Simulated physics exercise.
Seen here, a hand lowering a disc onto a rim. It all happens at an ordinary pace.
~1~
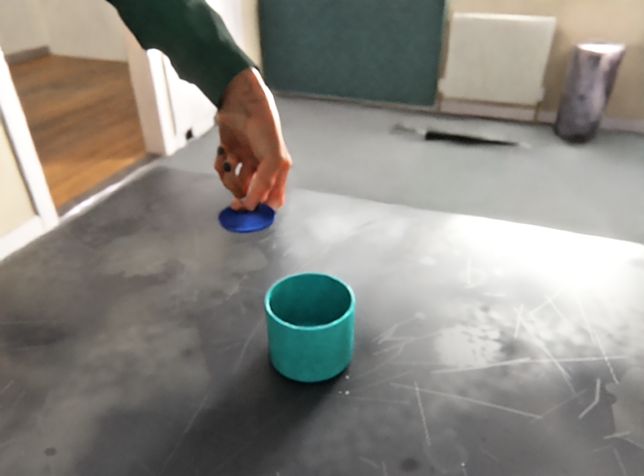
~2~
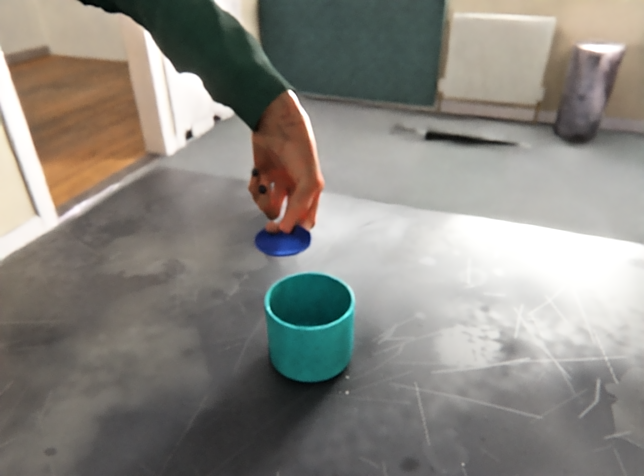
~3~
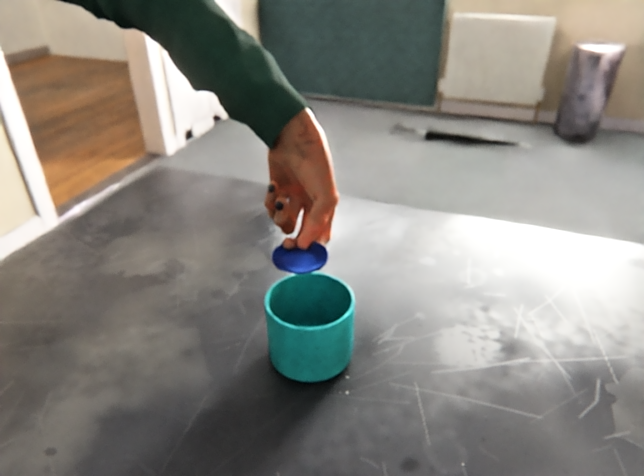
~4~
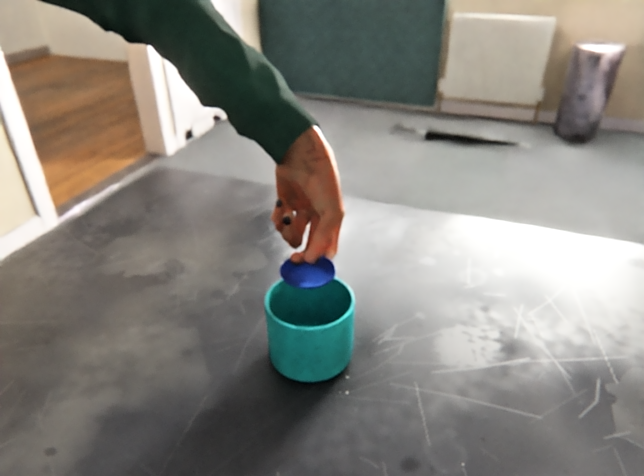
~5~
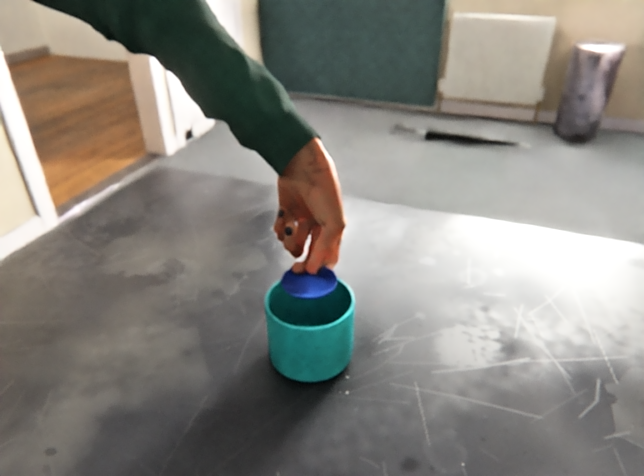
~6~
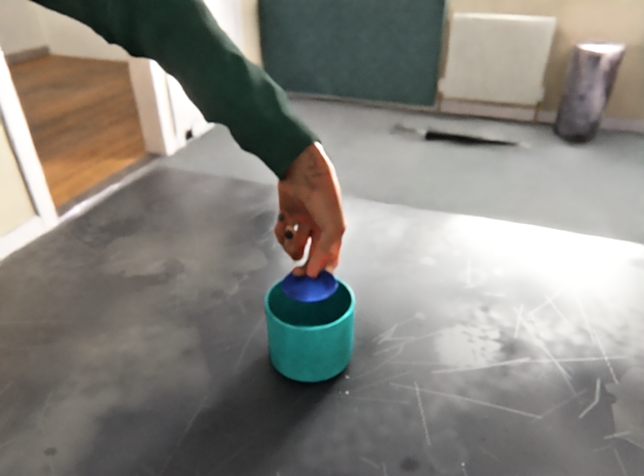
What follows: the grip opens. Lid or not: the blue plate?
The blue plate slips past the rim.
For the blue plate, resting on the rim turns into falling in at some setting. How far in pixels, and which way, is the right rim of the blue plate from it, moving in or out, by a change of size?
A shift of 16 pixels, going right.
Then, 0.14 s after the last picture, blue plate moved about its own width near (310, 319).
At rest, the blue plate falls in, near (311, 345).
